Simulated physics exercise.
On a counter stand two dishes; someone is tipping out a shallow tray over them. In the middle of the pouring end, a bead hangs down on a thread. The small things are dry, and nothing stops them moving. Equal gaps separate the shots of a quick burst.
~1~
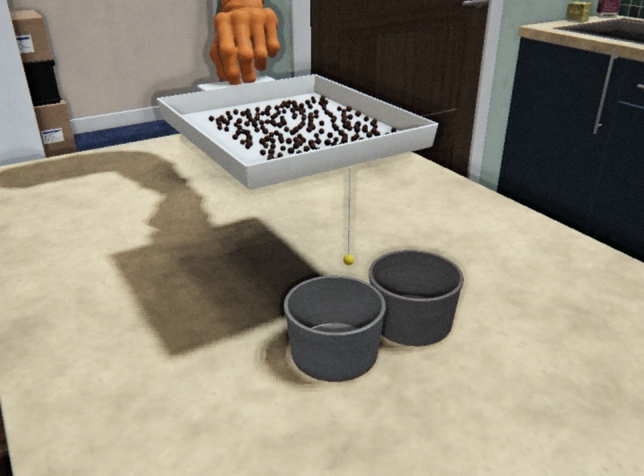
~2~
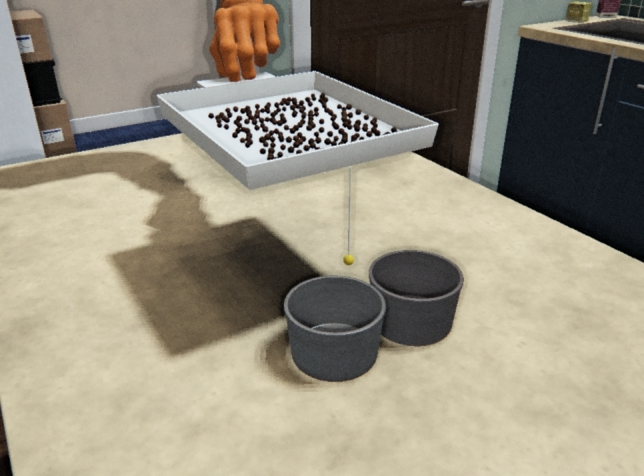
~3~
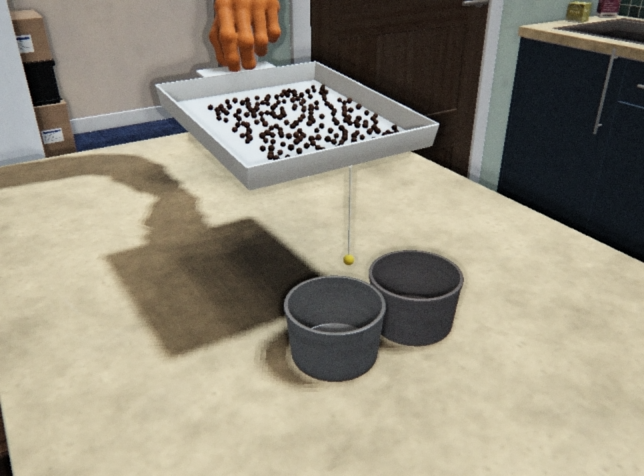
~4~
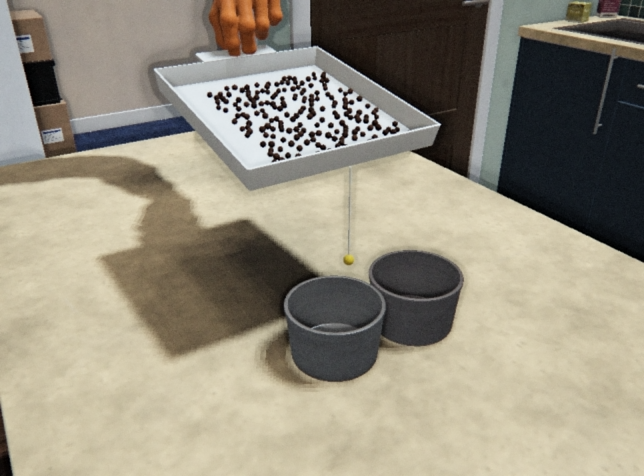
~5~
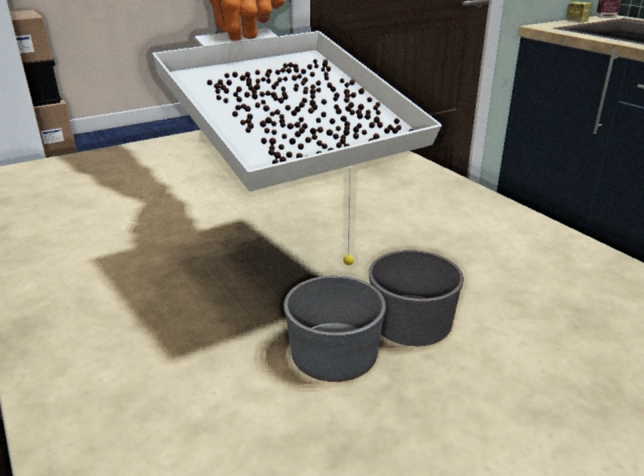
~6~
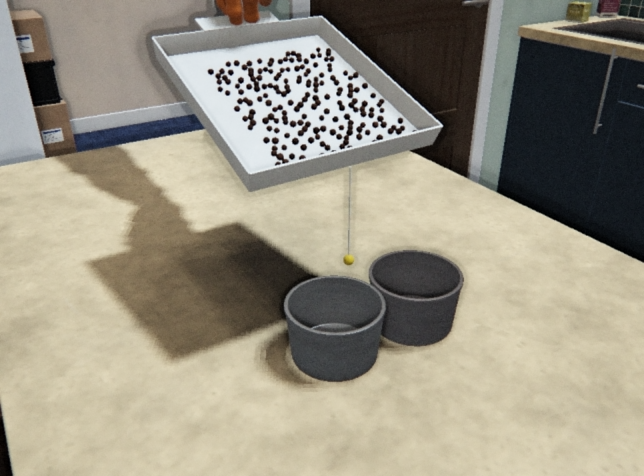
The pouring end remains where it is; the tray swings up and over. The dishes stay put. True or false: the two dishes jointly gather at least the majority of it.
True, they gather the majority.
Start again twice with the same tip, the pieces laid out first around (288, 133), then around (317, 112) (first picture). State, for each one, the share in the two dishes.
About 70 % and 70 %.
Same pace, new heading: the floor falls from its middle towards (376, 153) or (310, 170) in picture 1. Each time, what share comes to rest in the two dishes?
Near 60 % and, after that, 40 %.
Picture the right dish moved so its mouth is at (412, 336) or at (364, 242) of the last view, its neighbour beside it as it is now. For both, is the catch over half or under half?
Together the dishes get less than a half first, then less than a half.
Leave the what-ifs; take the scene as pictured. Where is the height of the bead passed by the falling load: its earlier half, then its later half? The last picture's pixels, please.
Close to (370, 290), then close to (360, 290).
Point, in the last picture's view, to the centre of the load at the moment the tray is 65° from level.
Around (348, 149).
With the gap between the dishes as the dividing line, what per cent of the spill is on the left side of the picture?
Close to 40 in a hundred.
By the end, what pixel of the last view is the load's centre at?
(354, 351).
Just after the last frame, tray tipped steeply; almost all on the tray; just a few outside both; just a few in the air.
A moment on, tray tipped past a quarter turn; roughly two thirds on the tray; just a few in the right dish; just a few outside both; roughly a third in the air.
Further on, tray tipped past a quarter turn; roughly half in the left dish; roughly a quarter in the right dish; roughly a third outside both.
When it is over, tray tipped past a quarter turn; roughly half in the left dish; roughly a quarter in the right dish; roughly a third outside both.
